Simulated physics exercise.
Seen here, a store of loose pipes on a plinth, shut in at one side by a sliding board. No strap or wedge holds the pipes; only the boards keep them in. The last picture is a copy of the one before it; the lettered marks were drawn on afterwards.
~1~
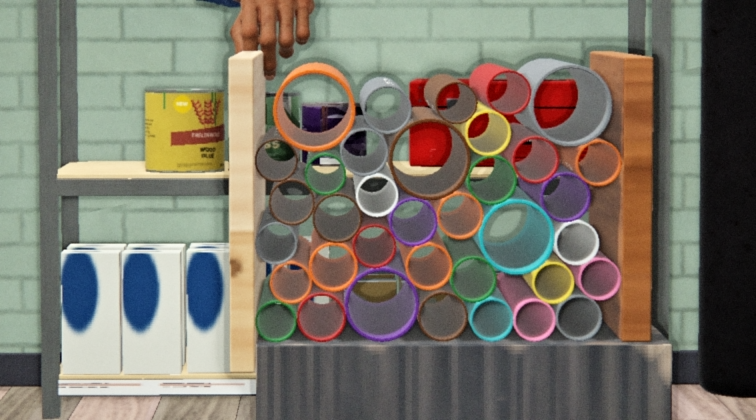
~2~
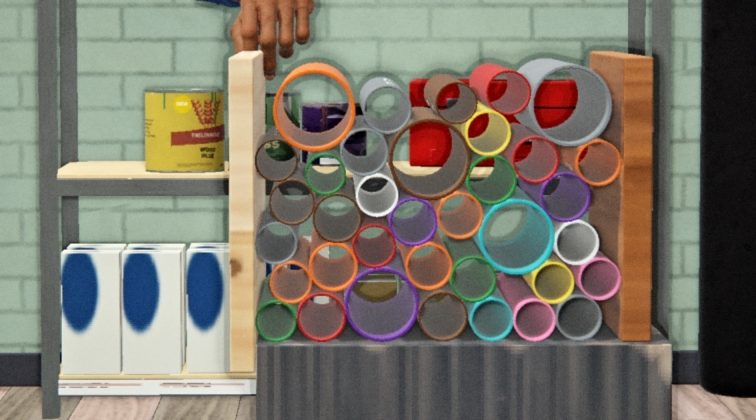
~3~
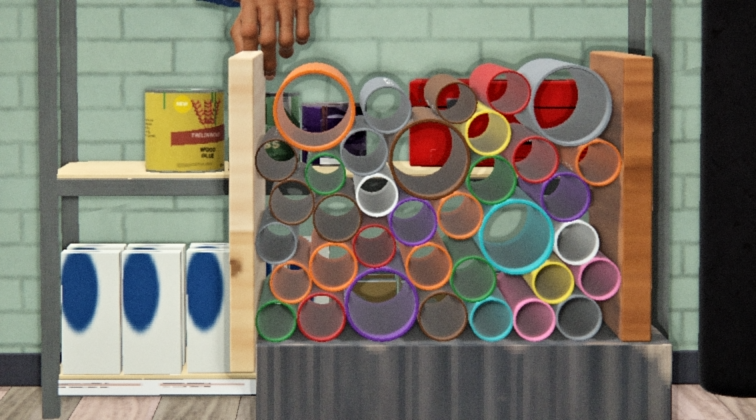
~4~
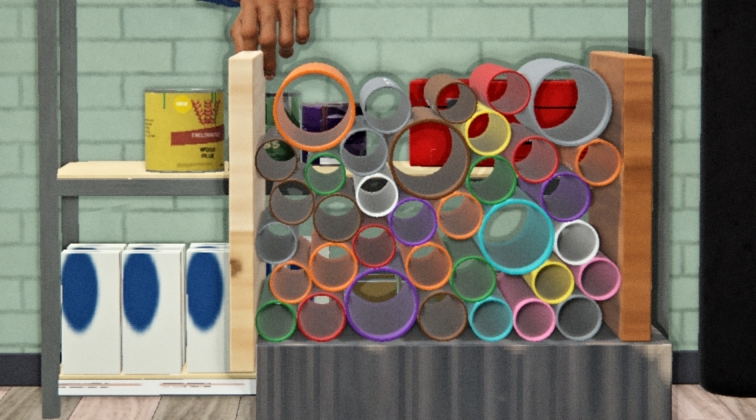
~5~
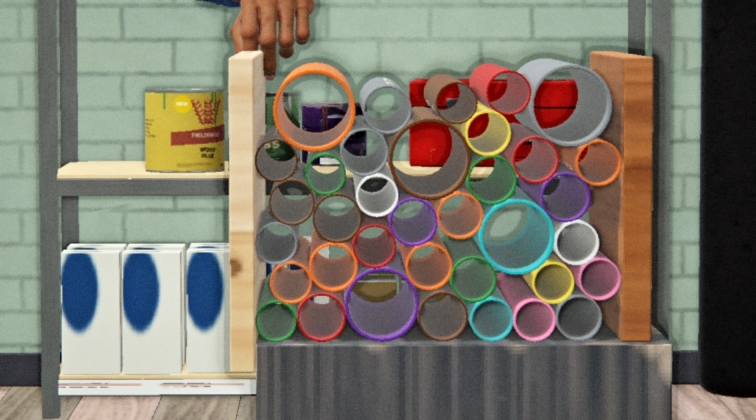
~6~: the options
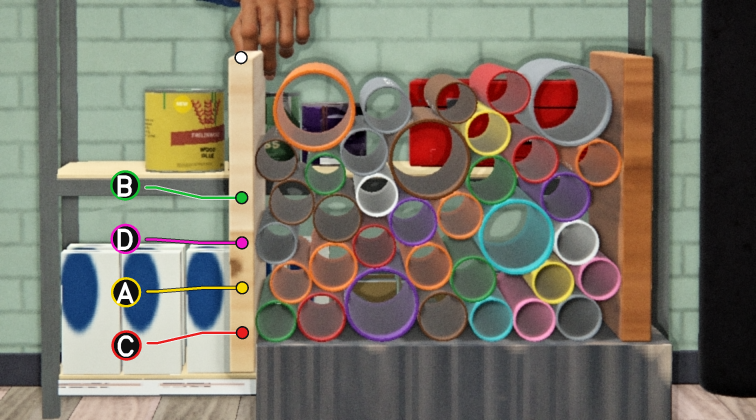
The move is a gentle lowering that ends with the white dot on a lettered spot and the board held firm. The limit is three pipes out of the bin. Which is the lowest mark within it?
The answer is mark B.
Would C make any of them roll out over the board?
Yes, at C.
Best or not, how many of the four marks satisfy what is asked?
One of them.
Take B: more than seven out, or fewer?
Fewer than seven.
On the marked copy, A at (243, 288); B at (242, 197); C at (243, 333); D at (242, 243); the white dot at (242, 58).
Taking B. A third of the way, top of the board (254, 127).
Two thirds of the way, top of the board (255, 197).
When it is over, top of the board (255, 197), none out over the board.
As for the rest, A more than three out over the board; C more than three out over the board; D more than three out over the board.
